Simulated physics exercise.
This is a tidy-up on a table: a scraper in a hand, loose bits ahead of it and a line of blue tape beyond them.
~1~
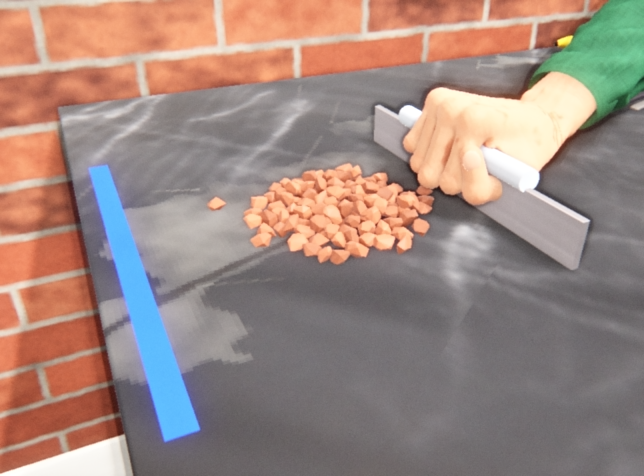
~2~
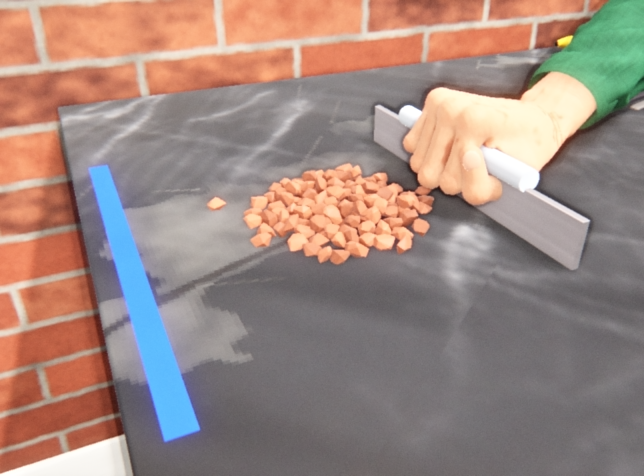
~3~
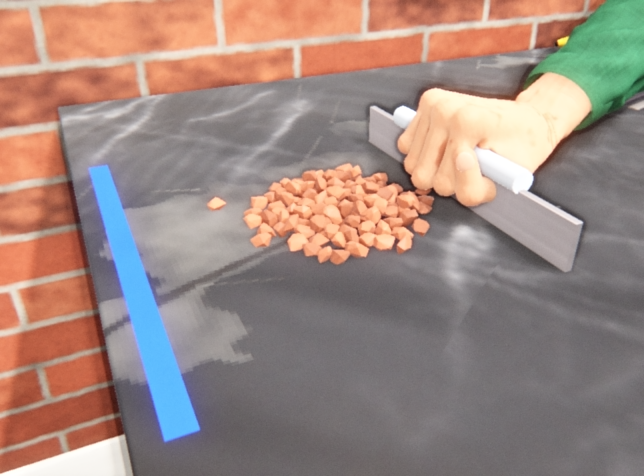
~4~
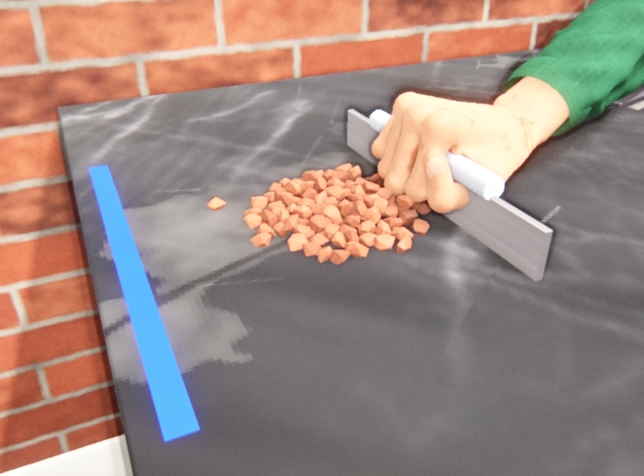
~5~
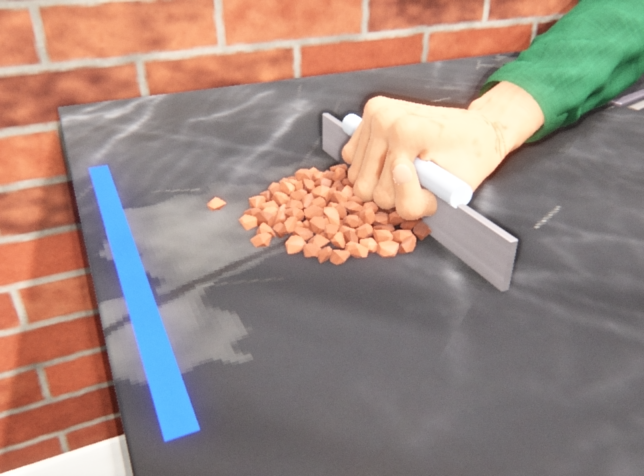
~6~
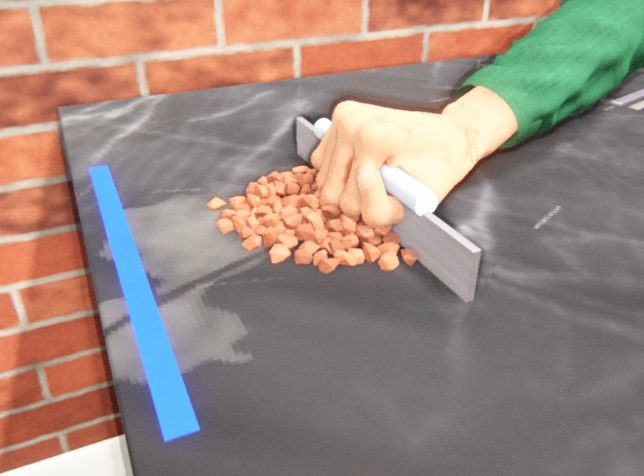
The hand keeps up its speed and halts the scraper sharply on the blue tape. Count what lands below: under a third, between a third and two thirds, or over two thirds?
Over the edge goes over two thirds of it.
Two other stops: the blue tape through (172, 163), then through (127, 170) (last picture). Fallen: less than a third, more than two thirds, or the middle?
The first try: Less than a third. The second: In the middle band.
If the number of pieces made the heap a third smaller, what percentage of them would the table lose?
Near 90 %.
Soon after the last picture, scraper still moving, near (243, 191); heap all on the table, its front near (105, 231).
A little later, scraper stopped at the blue tape; heap most over the edge.
At rest, scraper stopped at the blue tape; heap most over the edge.
